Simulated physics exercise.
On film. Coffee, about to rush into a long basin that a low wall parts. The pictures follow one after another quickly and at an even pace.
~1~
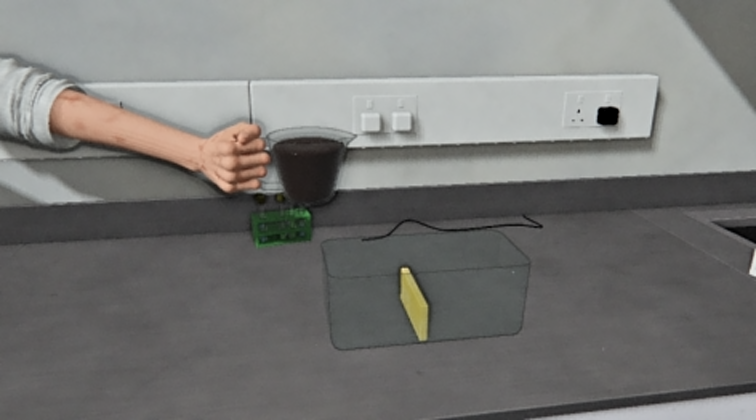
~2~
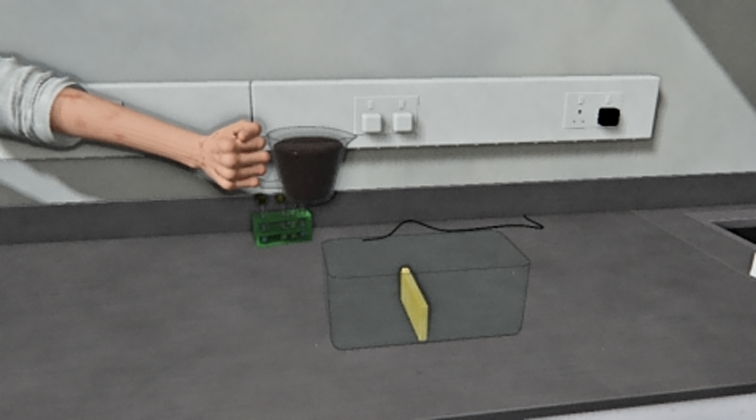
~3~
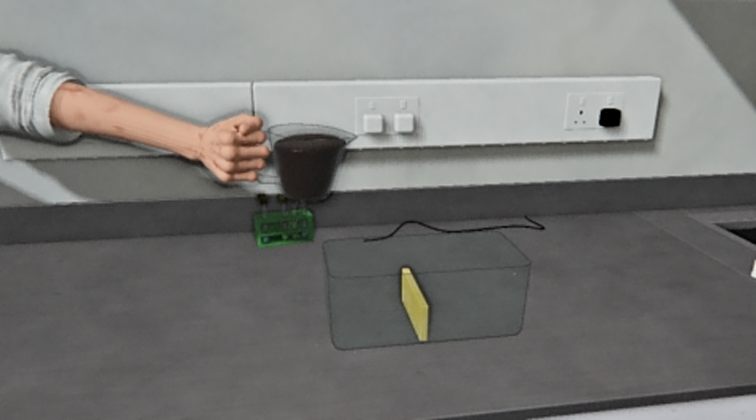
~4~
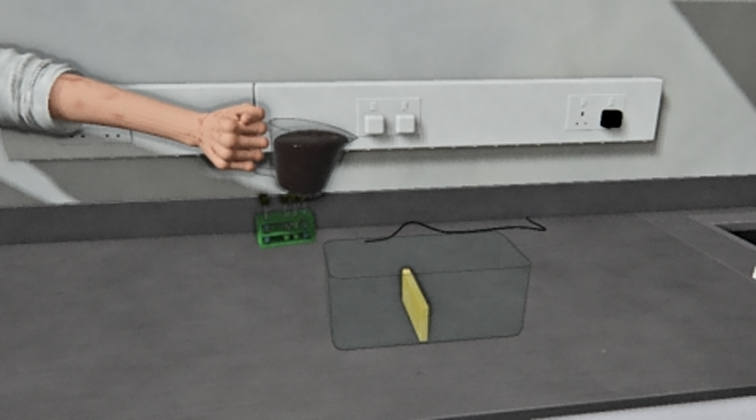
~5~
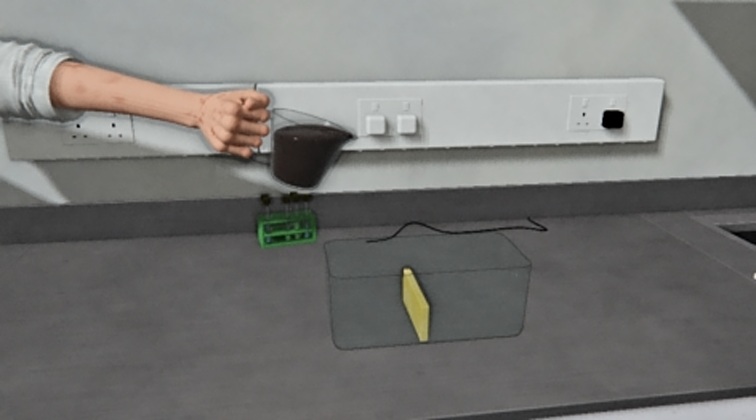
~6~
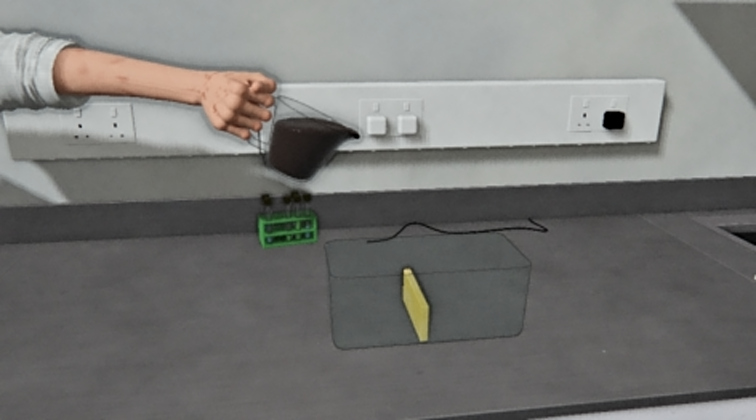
A hand holds a glass jug of dark coffee above a counter and tilts it rightward.
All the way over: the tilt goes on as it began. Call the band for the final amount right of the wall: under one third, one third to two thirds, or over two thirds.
Band: Over two thirds.
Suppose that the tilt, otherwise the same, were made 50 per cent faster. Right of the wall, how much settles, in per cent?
It comes to some 75 per cent.
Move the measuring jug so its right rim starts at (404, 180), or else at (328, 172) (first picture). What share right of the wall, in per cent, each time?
First try 95 %, second try 0 %.
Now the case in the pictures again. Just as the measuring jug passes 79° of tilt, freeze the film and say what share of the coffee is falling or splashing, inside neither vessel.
40 %.
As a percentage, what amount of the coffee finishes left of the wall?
Share approx. 15 %.
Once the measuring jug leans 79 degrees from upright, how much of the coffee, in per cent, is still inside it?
Looks like roughly 55 percent is still held.
A moment on, the measuring jug is tipped on its side and 53 per cent is still to pour, 7 is left of the wall and 0 right of it.
Next, the measuring jug is tipped on its side and 8 per cent is still to pour, 9 is left of the wall and 49 right of it.
Then the measuring jug is tipped on its side and 0 per cent is still to pour, 14 is left of the wall and 80 right of it.
Later the measuring jug is tipped on its side and 0 per cent is still to pour, 17 is left of the wall and 80 right of it.
Finally, 17 per cent lies left of the wall, 80 right of it and 3 outside.
